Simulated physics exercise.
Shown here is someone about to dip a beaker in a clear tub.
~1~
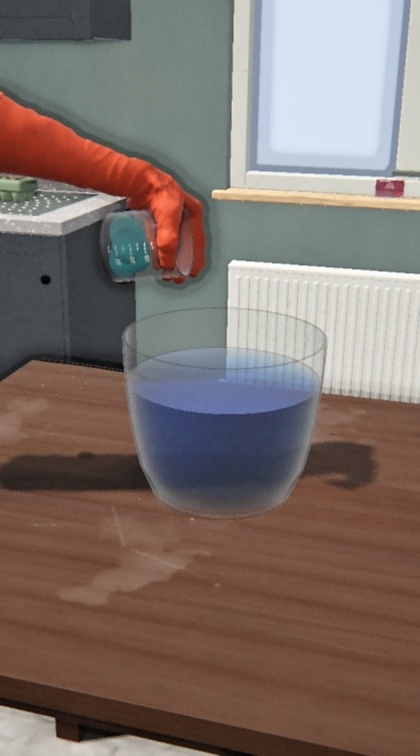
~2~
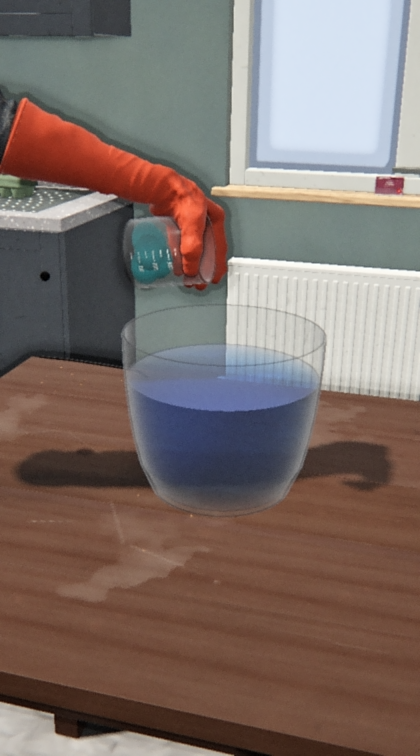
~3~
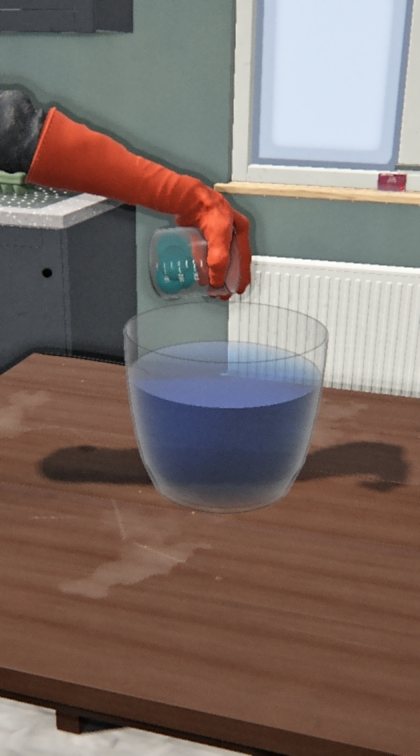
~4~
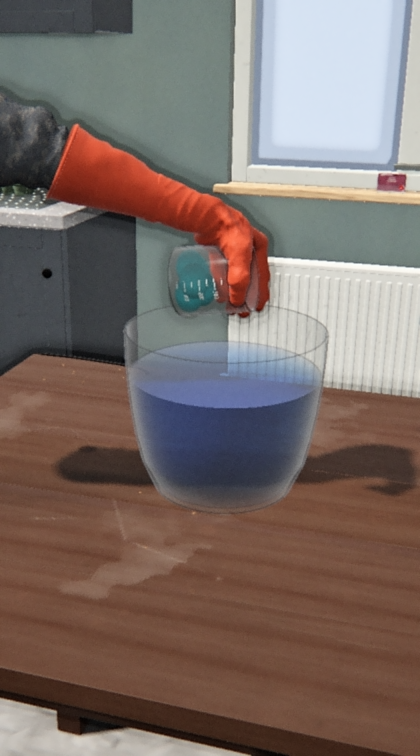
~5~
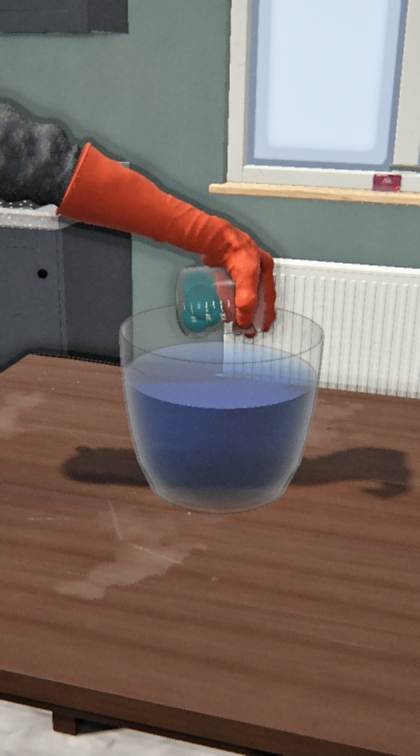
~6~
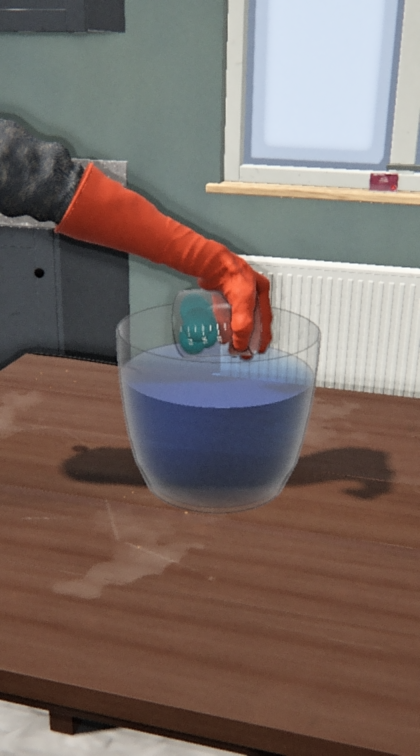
Orange-gloved hand moving a sideways beaker rightward and lowering it inside the rim of a clear tub of blue liquid.
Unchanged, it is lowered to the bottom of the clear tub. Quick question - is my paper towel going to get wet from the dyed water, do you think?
Yes, it is saturated.
Soon after, the beaker enters the dyed water.
Later, dyed water pours in as the air escapes.
In the end, the beaker is under, flooded, and the paper towel is wet.
